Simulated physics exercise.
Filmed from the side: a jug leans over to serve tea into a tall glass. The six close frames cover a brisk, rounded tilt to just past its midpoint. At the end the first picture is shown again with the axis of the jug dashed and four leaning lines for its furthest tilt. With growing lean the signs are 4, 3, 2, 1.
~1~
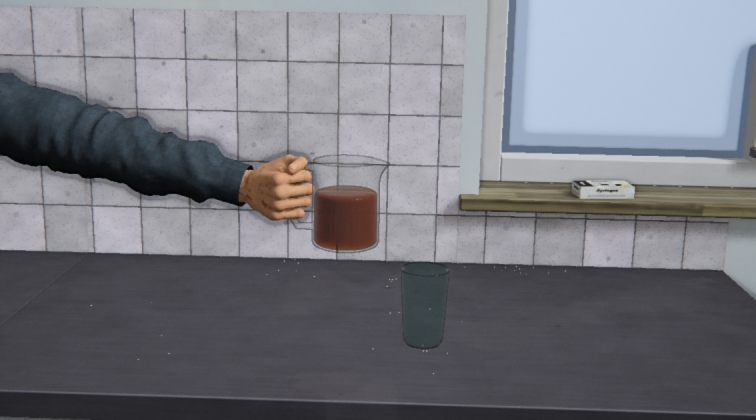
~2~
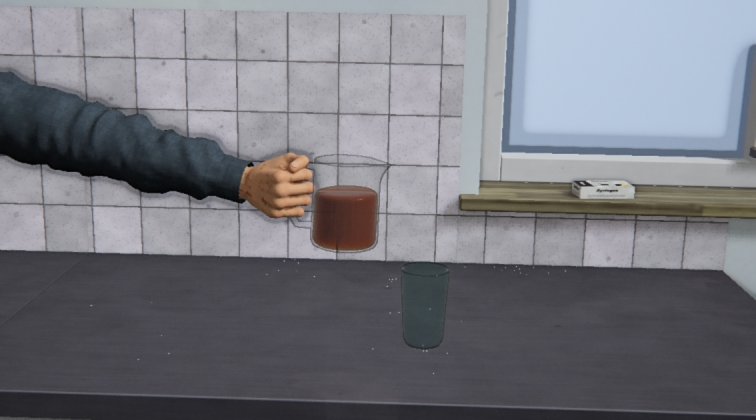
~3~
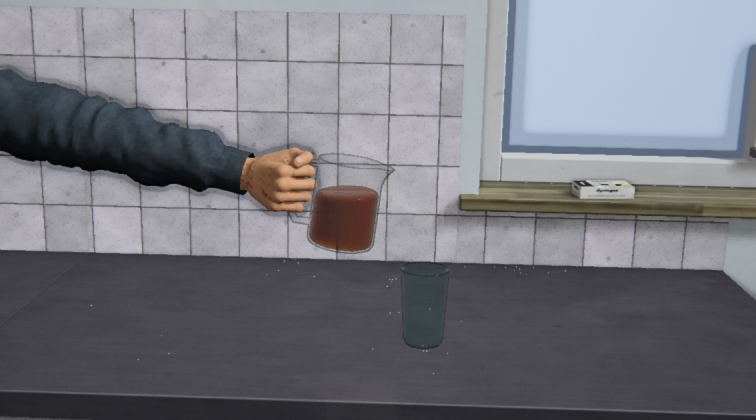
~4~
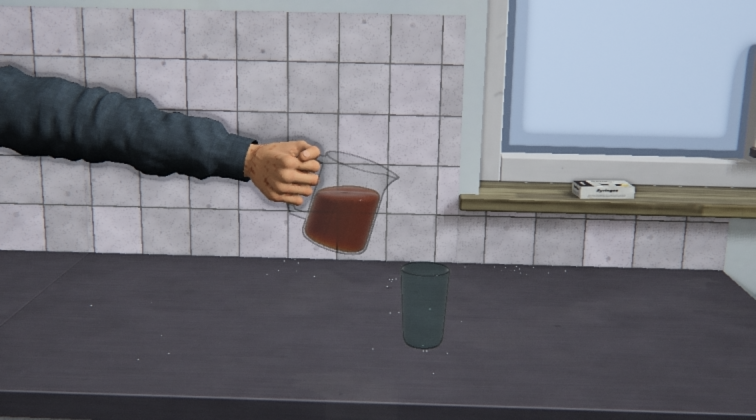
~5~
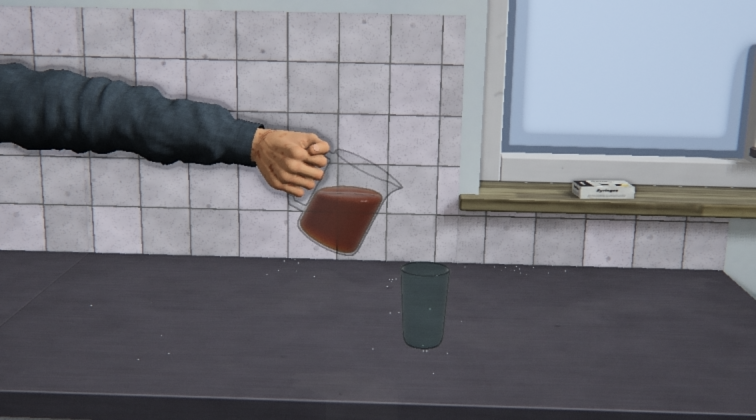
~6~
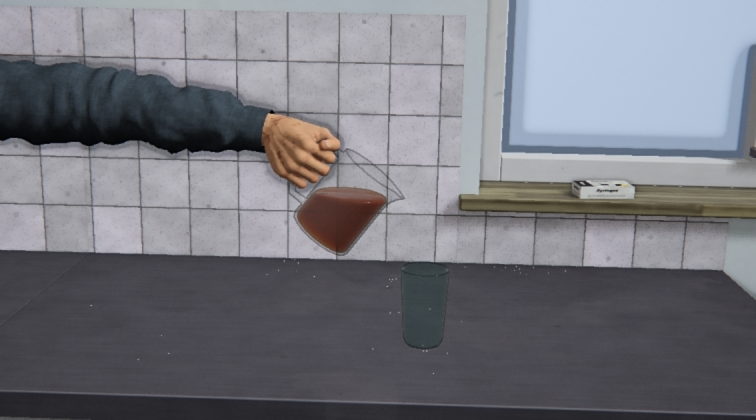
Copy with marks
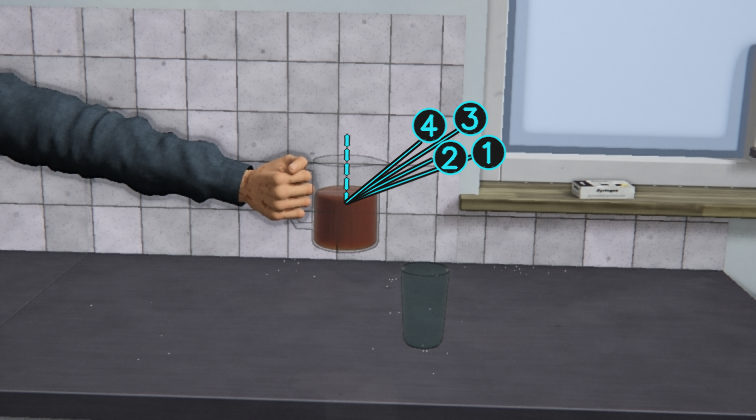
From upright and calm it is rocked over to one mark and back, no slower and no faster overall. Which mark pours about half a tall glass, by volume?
The best line is 1.
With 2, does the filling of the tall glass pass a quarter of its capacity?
Yes, it does.
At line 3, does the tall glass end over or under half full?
Under half.
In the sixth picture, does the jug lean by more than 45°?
No, it does not.
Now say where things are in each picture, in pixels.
The first picture shows upright, lip at (389, 164); rim of the tall glass round (425, 268); nothing has left yet.
The second picture shows upright, lip at (390, 165); nothing has left yet.
The third picture shows tipped about 8°, lip at (394, 170); nothing has left yet.
The fourth picture shows tipped about 16°, lip at (398, 177); nothing has left yet.
The fifth picture shows tipped about 26°, lip at (402, 187); nothing has left yet.
The sixth picture shows tipped about 37°, lip at (404, 198); nothing has left yet.
On the marked copy, 1 at (471, 156); 2 at (432, 159); 3 at (457, 130); 4 at (420, 141).
With 1, the tall glass ends with about 51 % of what it can hold.
With 2, the tall glass ends with about 33 % of what it can hold.
With 3, the tall glass ends with about 19 % of what it can hold.
With 4, the tall glass ends with about 8 % of what it can hold.
